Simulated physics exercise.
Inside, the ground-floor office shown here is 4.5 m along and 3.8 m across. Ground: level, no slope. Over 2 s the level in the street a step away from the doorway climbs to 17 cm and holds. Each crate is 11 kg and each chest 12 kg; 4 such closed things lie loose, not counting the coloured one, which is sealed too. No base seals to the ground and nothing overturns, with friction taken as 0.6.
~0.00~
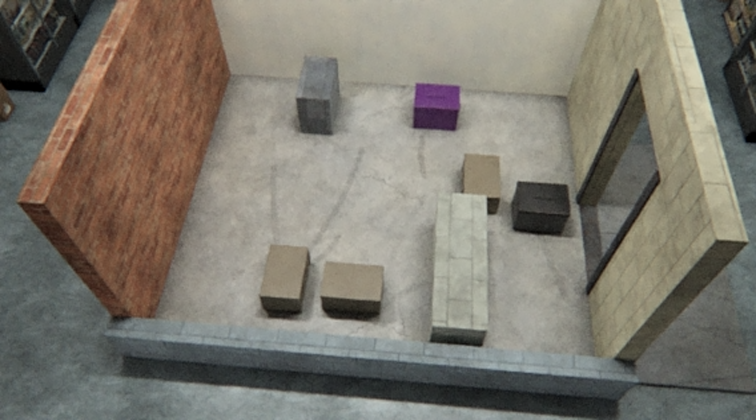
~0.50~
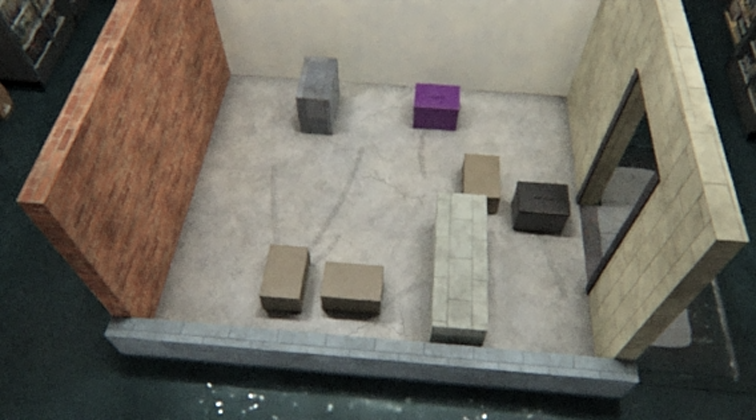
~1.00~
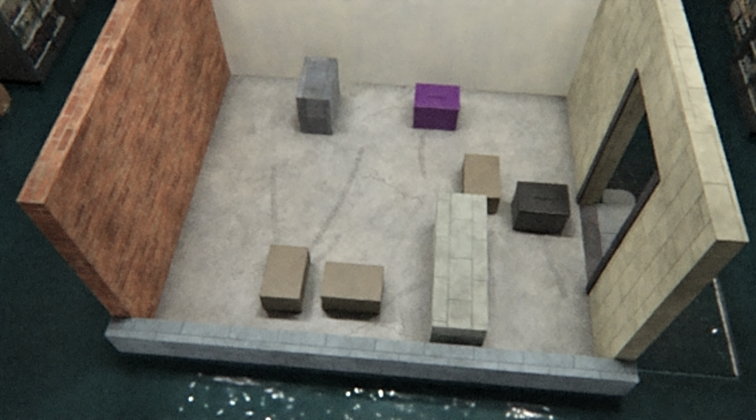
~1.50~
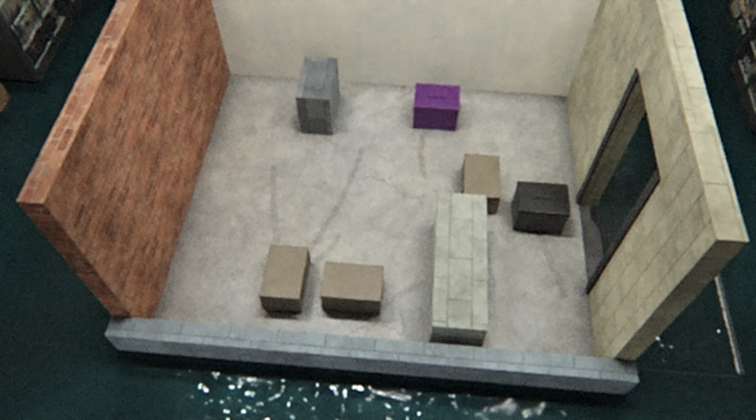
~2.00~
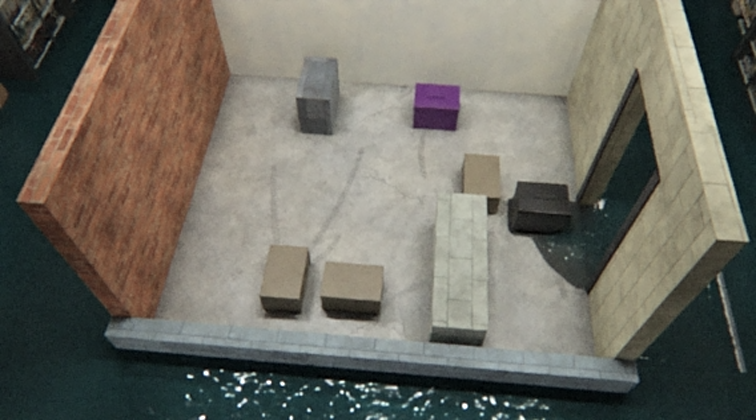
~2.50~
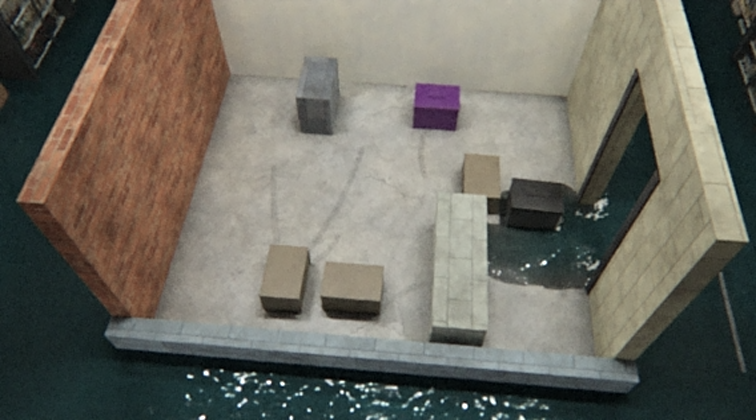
In a ground-floor office, dark water spread around the outside walls, then came in through the opening on the right and nudged the black box slightly left, while the purple chest stayed still.
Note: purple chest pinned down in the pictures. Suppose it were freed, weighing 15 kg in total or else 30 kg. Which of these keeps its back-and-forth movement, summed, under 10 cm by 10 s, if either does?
Only the heavy option passes.
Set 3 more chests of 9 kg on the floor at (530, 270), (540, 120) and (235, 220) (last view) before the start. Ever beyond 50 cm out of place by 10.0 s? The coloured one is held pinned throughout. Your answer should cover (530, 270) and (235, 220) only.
First one: Beyond the limit; second one: Inside the limit.
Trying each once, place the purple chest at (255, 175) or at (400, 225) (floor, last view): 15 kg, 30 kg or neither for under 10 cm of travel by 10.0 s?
Going in order: Both weights work, both weights work.
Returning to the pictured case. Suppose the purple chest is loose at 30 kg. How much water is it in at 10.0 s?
8 cm, roughly.
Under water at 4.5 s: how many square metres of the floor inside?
The covered patch comes to about 7.0 m2.
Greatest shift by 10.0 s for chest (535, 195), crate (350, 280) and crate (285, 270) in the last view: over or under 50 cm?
First exceeds it, then stays inside, then stays inside.
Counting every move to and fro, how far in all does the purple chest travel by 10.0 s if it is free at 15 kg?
100 cm in all.
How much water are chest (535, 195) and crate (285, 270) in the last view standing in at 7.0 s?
Depth approx. 5 cm / 1 cm.
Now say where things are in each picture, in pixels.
The purple chest at (437, 96), on the bottom; 0.0 m2 under water; 0 of 5 have shifted, in the first frame.
The purple chest at (437, 96), on the bottom; water covers 0.0 m2; 0 of 5 have shifted, in the second frame.
The purple chest at (437, 96) rests on the ground; 0.0 m2 under water; 0 of 5 have shifted, in the third frame.
The purple chest at (437, 96) rests on the ground; water covers 0.0 m2; 0 of 5 have shifted, in the fourth frame.
The purple chest at (437, 96) rests on the ground; 0.3 m2 under water; 0 of 5 have shifted, in the fifth frame.
The purple chest at (437, 96) rests on the ground; water covers 0.9 m2; 1 of 5 have shifted, in the sixth frame.
After 3.5 s the purple chest would be 0 cm from its start with 15 kg and 0 cm from its start with 30 kg; 0 cm of water round it then.
After 4.5 s the purple chest would be 0 cm from its start with 15 kg and 0 cm from its start with 30 kg; 1 cm of water round it then.
After 7.0 s the purple chest would be 20 cm from its start with 15 kg and 0 cm from its start with 30 kg; 6 cm of water round it then.
After 10.0 s the purple chest would be 82 cm from its start with 15 kg and 0 cm from its start with 30 kg; 8 cm of water round it then.
